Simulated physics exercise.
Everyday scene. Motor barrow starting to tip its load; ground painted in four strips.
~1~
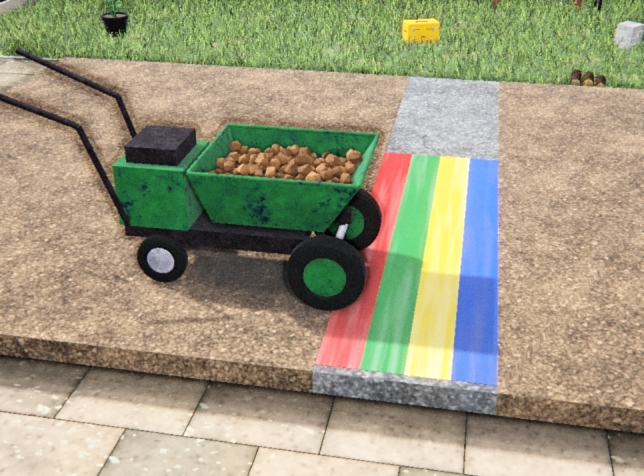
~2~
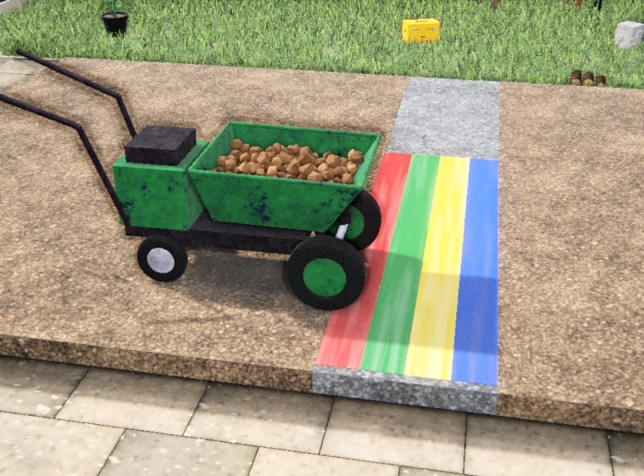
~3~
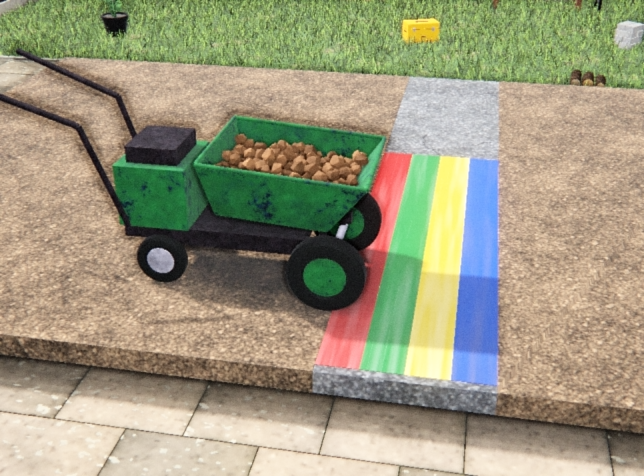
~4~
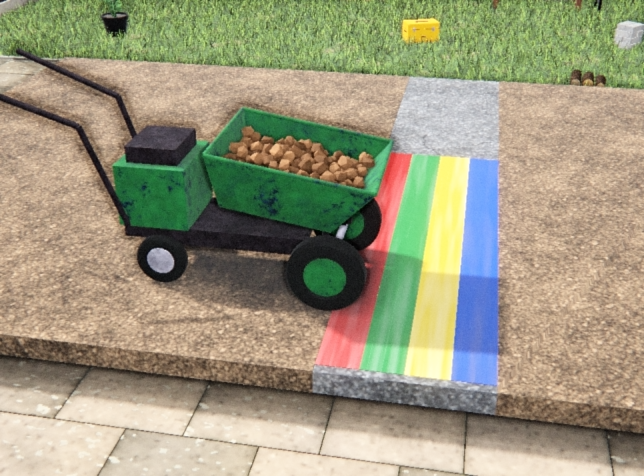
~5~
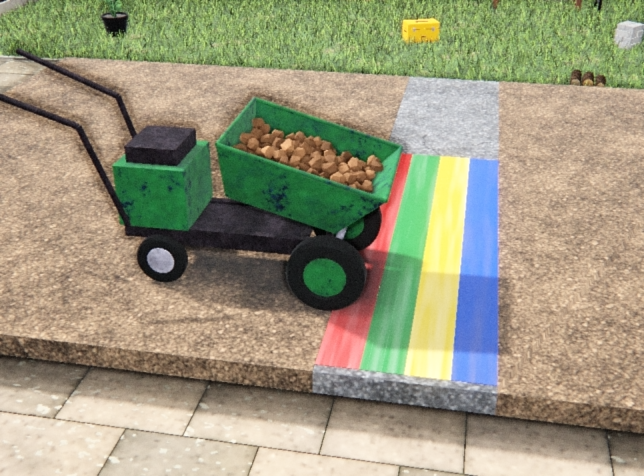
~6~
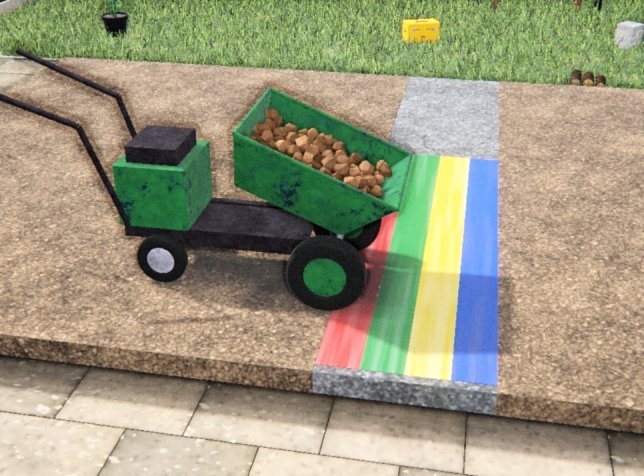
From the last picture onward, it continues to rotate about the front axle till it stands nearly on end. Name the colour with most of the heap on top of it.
Blue.
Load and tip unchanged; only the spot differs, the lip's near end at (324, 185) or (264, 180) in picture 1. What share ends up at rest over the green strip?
First spot 10 per cent, second spot 30 per cent.
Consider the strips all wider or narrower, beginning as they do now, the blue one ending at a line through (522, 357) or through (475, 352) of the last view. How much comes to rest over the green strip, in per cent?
About 0 per cent first, then about 0 per cent.
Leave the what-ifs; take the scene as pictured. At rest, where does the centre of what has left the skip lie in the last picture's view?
Resting centre, last picture - approx. (481, 288).
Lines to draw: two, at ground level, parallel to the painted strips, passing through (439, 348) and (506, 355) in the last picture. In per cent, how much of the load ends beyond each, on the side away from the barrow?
Estimate, first then second: 70 %, 20 %.
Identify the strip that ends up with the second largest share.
Second: The strip in yellow.
Soon after the last picture, skip tipped steeply; all in the skip.
A little later, skip tipped right over; about two thirds in the skip; a small part over the yellow strip; about a quarter over the blue strip; a stray few off the paint.
Later still, skip tipped right over; about a quarter in the skip; about a quarter over the yellow strip; about a third over the blue strip; about a quarter off the paint.
At rest, skip tipped right over; about a quarter in the skip; none over the red strip; none over the green strip; about a quarter over the yellow strip; about a third over the blue strip; about a quarter off the paint.
